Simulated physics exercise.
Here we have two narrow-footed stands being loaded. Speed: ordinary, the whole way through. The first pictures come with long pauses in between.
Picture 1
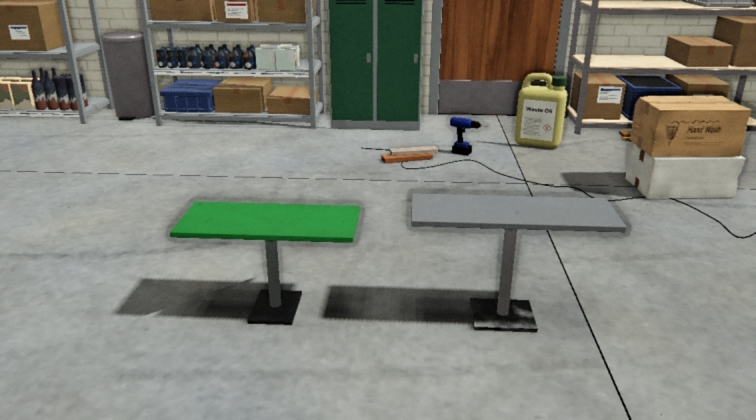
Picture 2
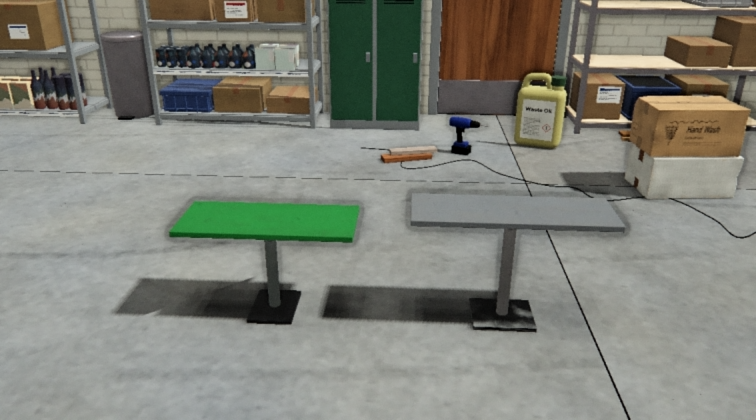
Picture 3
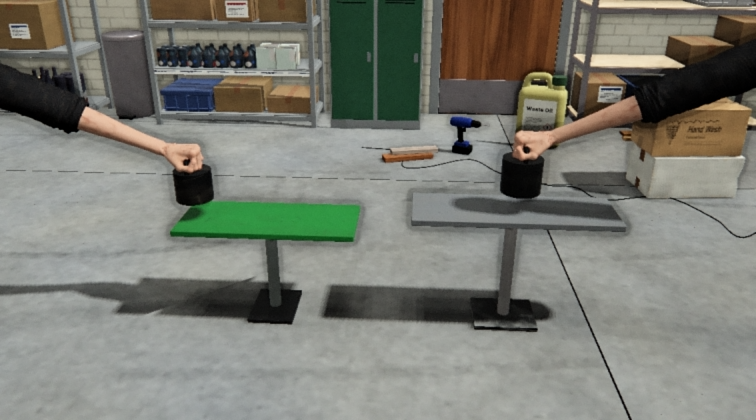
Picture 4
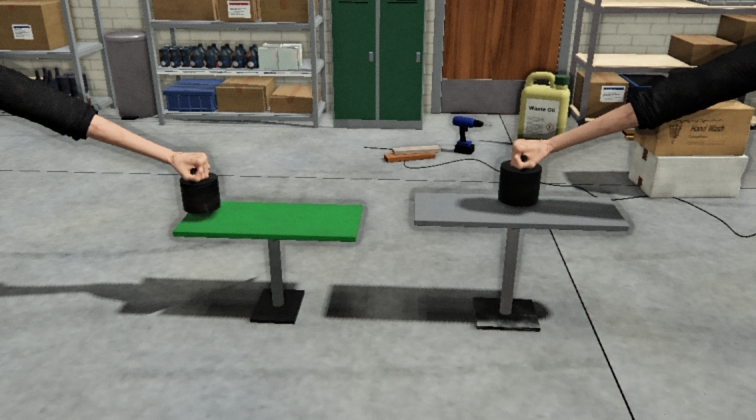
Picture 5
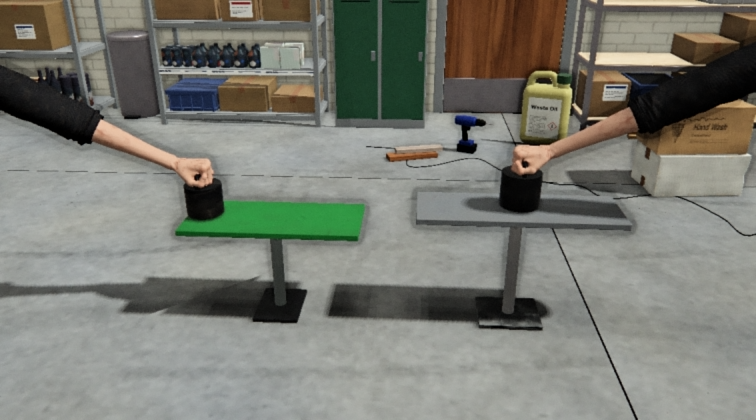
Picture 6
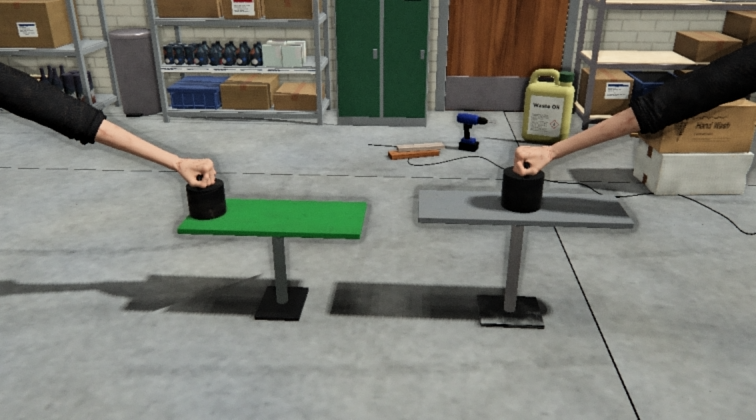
At the start, a green stand and a grey side table, each on a single narrow leg, stand empty on a workshop floor. Then two arms reach in from either side, each gripping a black cylinder, and lower them onto the green top's left end and the grey top's middle, keeping hold.
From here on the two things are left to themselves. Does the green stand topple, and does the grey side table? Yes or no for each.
Toppled? Green stand - yes, grey side table - no.
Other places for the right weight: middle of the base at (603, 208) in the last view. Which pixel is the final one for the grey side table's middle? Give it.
Roughly (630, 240).
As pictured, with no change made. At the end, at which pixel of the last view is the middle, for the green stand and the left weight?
The first one ends at (185, 239), the second at (114, 284).
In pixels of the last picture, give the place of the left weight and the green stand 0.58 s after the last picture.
Around (142, 279); the other around (196, 238).
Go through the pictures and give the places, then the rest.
In the first frame, green stand (269, 221); grey side table (513, 212).
In the second frame, grey side table (512, 212).
In the third frame, still on the way; green stand (270, 220); left weight (194, 184).
In the fourth frame, still on the way; grey side table (515, 211); right weight (520, 183).
In the fifth frame, still on the way; green stand (274, 220); left weight (204, 198).
In the sixth frame, in place, still held; green stand (276, 218); grey side table (520, 208); right weight (522, 189).
Then, 0.34 s after the last picture, green stand tipped 16° from how it was near (250, 215); grey side table at rest near (520, 208).
Then, 0.46 s after the last picture, green stand tipped 37° from how it was near (222, 222); grey side table at rest near (520, 208).
Then, 0.58 s after the last picture, green stand tipped 57° from how it was near (196, 238); grey side table at rest near (520, 208).
At rest, the green stand overbalances, near (185, 239); the grey side table holds firm, near (520, 208).
